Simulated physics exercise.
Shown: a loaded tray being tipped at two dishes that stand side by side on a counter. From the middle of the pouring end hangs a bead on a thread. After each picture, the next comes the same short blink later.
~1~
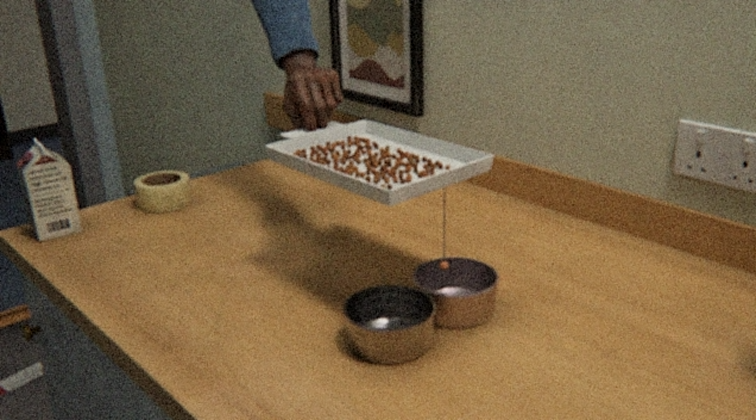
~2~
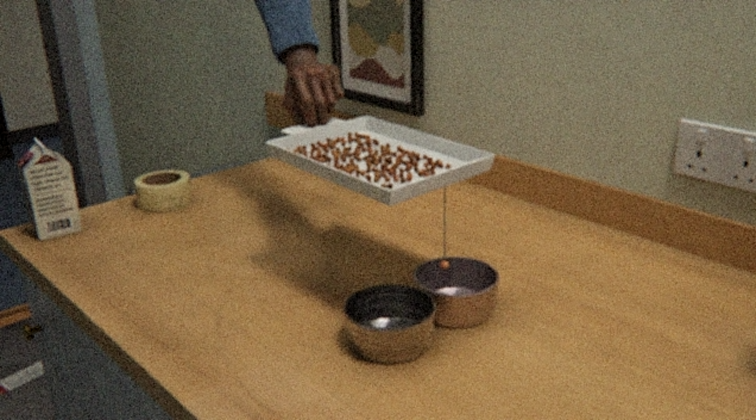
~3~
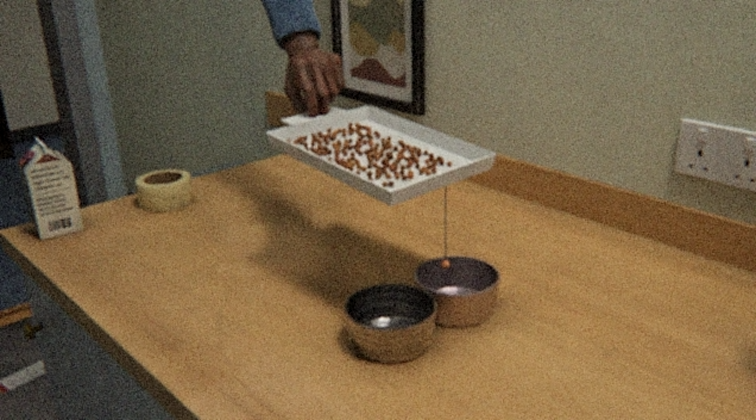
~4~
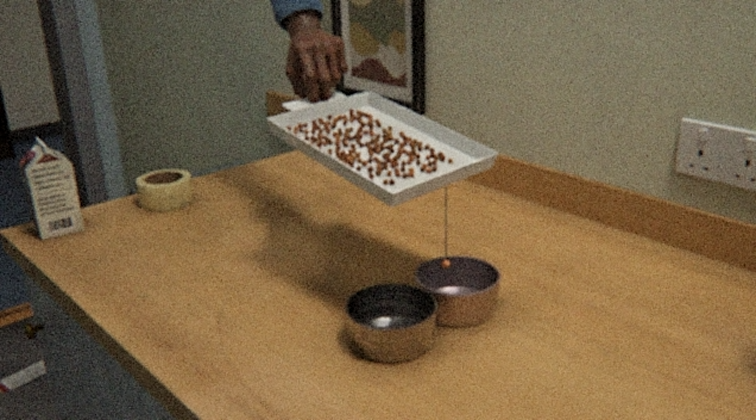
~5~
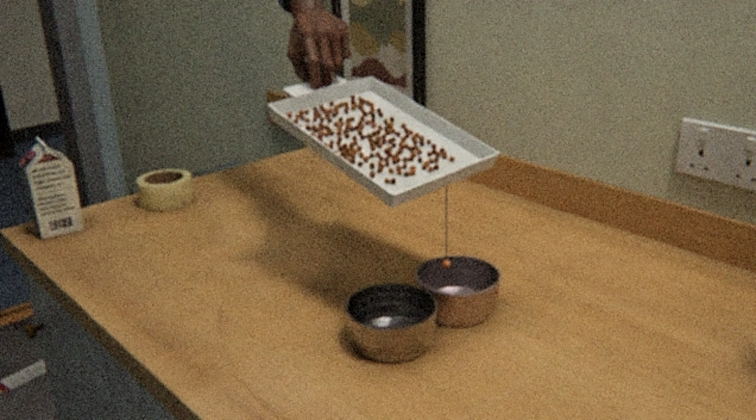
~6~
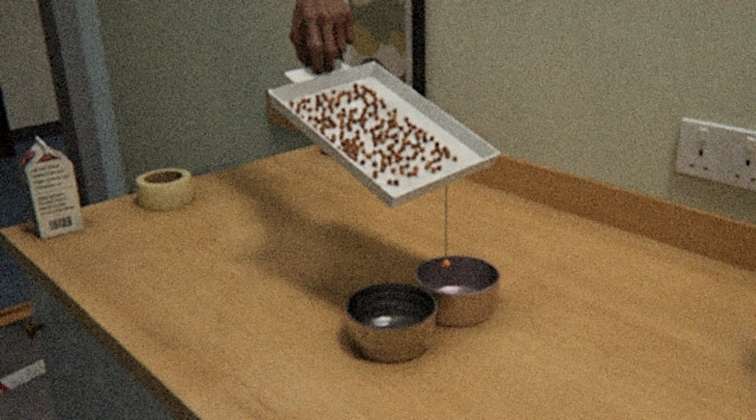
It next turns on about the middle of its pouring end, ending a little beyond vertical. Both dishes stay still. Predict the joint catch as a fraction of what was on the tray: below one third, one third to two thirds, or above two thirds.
One third to two thirds.
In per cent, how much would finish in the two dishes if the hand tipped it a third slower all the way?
I'd say near 50 per cent.
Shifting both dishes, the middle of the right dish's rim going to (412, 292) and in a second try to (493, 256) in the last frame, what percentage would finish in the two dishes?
Close to 50 in a hundred, then close to 30 in a hundred.
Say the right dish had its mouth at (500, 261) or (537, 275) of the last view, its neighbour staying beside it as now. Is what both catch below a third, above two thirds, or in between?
First: In the middle band. Second: Between a third and two thirds.
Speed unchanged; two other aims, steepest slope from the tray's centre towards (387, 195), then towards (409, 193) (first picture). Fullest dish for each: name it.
Respectively, the one at left and the one at left.
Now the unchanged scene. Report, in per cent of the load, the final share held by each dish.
About 40 % ends in the left dish and about 10 % in the right dish.
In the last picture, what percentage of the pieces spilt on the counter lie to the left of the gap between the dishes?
Close to 10 in a hundred.
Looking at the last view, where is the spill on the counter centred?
At about (492, 365).
Just after the last frame, tray tipped steeply; the larger part on the tray; just a few outside both; about a tenth in the air.
A moment on, tray tipped past a quarter turn; roughly two thirds on the tray; about a tenth in the left dish; just a few in the right dish; about a tenth outside both; about a tenth in the air.
Further on, tray tipped past a quarter turn; roughly half in the left dish; about a tenth in the right dish; roughly half outside both.
When it is over, tray tipped past a quarter turn; roughly half in the left dish; about a tenth in the right dish; roughly half outside both.
